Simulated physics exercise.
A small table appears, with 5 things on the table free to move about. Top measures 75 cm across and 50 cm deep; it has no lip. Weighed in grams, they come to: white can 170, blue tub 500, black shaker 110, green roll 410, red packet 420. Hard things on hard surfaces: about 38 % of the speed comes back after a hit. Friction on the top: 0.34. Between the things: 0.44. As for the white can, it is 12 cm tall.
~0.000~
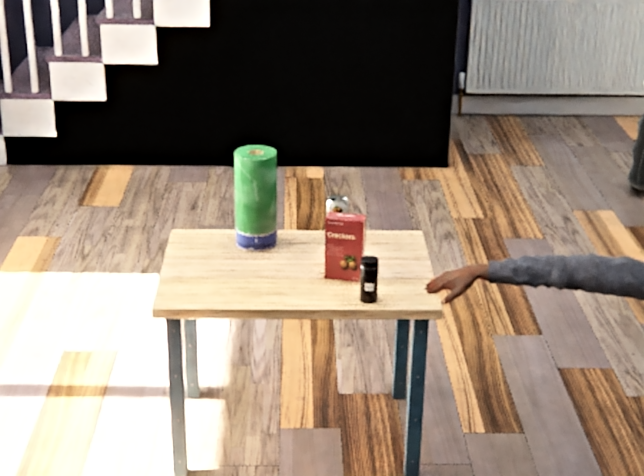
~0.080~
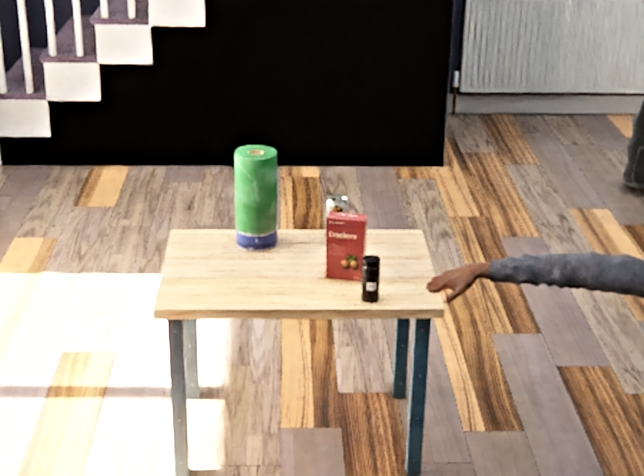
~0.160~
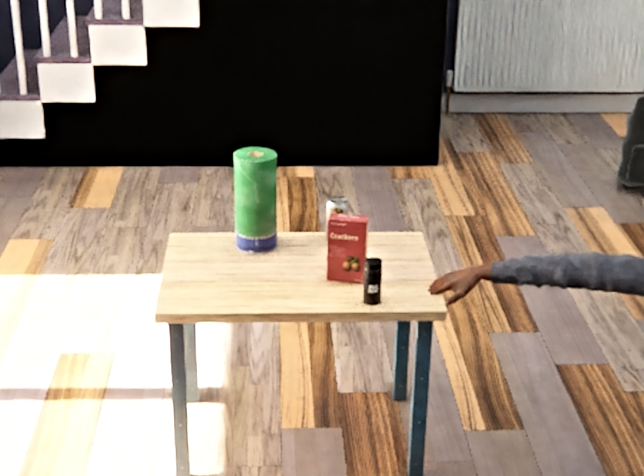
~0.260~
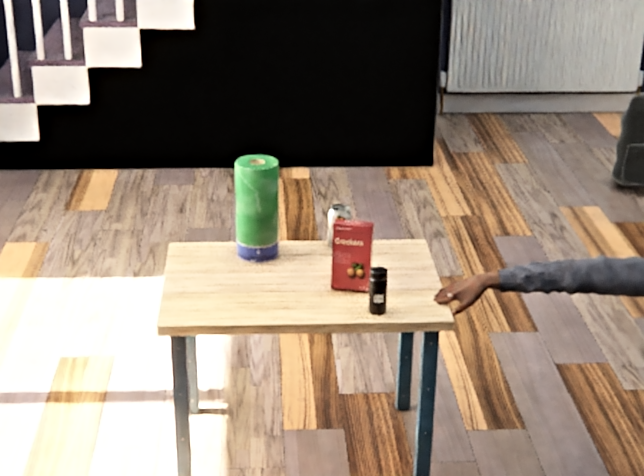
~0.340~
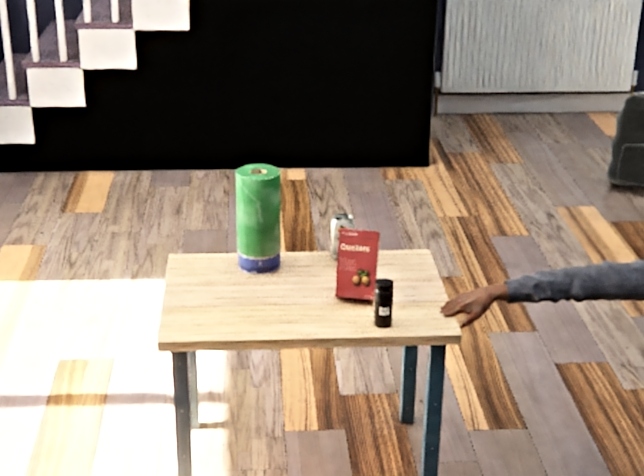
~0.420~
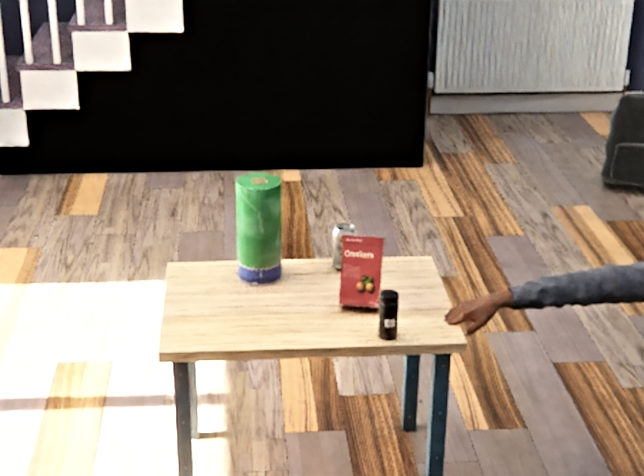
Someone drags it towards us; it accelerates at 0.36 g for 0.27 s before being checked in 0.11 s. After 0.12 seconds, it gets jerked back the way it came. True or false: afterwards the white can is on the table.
True.
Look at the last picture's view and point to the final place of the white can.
Close to (338, 220).
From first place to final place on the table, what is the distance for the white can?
Displacement: Approx. 0 cm.
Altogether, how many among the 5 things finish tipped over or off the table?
Count: 2.
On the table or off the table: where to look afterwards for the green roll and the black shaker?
The green roll stays within bounds; the black shaker winds up out of bounds.
Around 0.62 s, table along by 17 cm; black shaker now off the table; white can shifted 7 cm near (346, 255); red packet at 27° to upright.
Around 0.82 s, table along by 6 cm; white can shifted 10 cm near (343, 243); green roll shifted 10 cm; blue tub shifted 10 cm.
Around 1.02 s, white can shifted 6 cm near (340, 228); red packet at 15° to upright; green roll shifted 5 cm.
Around 1.22 s, white can shifted 4 cm near (339, 226); red packet at 69° to upright; blue tub shifted 5 cm.
Finally (1.7 s), off the table, black shaker; on their side or leaning hard on the table, red packet; the other 3 still in place (within 5 cm). In the last view, white can near (338, 220).
